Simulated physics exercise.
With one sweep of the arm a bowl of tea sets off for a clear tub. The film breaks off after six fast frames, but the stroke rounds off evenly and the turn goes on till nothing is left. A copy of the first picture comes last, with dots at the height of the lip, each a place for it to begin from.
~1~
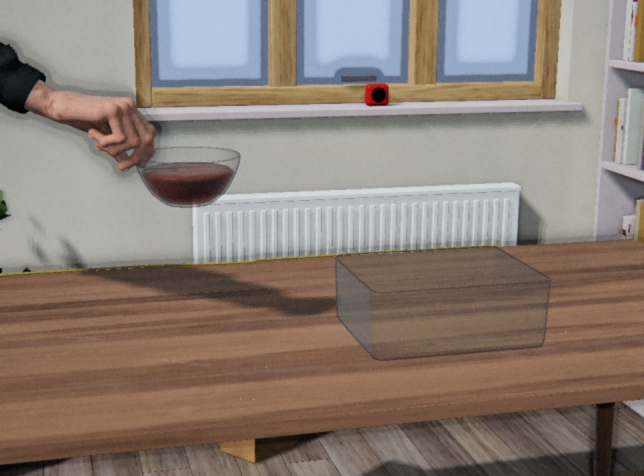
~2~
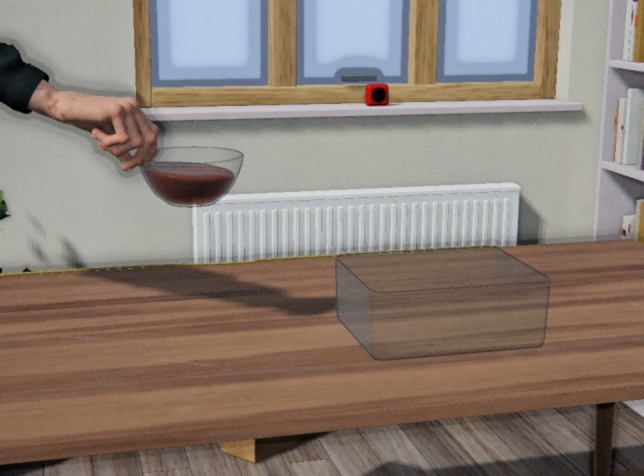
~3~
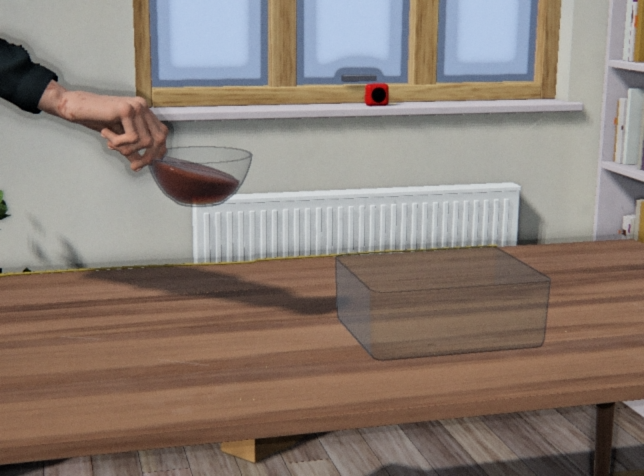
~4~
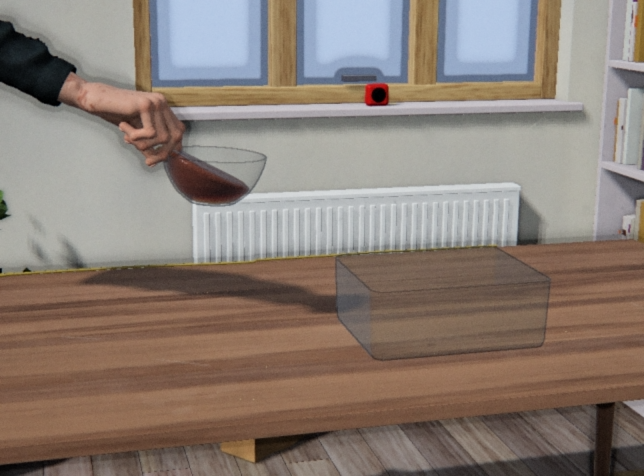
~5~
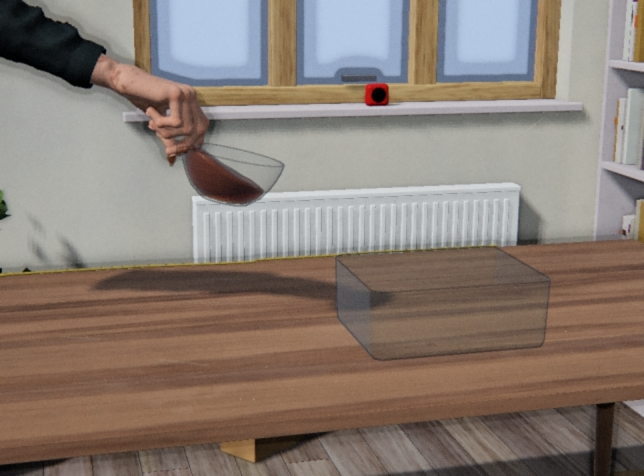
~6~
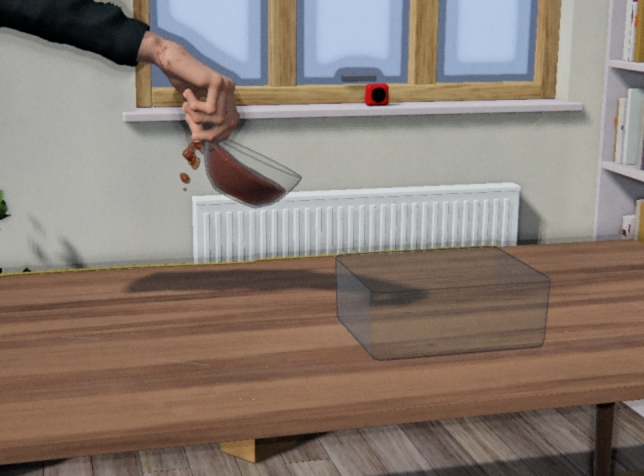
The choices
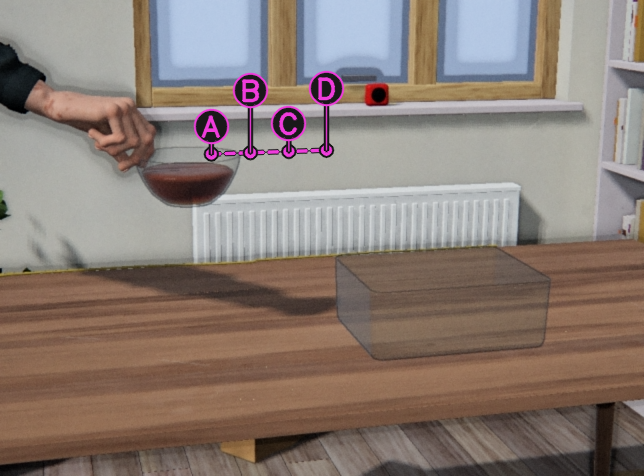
A hand carrying a glass bowl of tea rightward above a wooden table with a clear tub, tilting it as drops escape behind.
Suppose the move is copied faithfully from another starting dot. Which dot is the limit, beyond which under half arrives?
That is place A.
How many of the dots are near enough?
All of the four.
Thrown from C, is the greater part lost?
No, that is safe.
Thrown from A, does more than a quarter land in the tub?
Yes, clearly.
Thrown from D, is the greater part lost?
No.
On the marked copy, A at (211, 154); B at (250, 152); C at (288, 151); D at (326, 150).
For place A, about 63 % lands in the tub, 28 % falls short and 9 % goes beside or beyond.
For place B, about 79 % lands in the tub, 8 % falls short and 14 % goes beside or beyond.
For place C, about 81 % lands in the tub, 8 % falls short and 11 % goes beside or beyond.
For place D, about 87 % lands in the tub, 9 % falls short and 4 % goes beside or beyond.
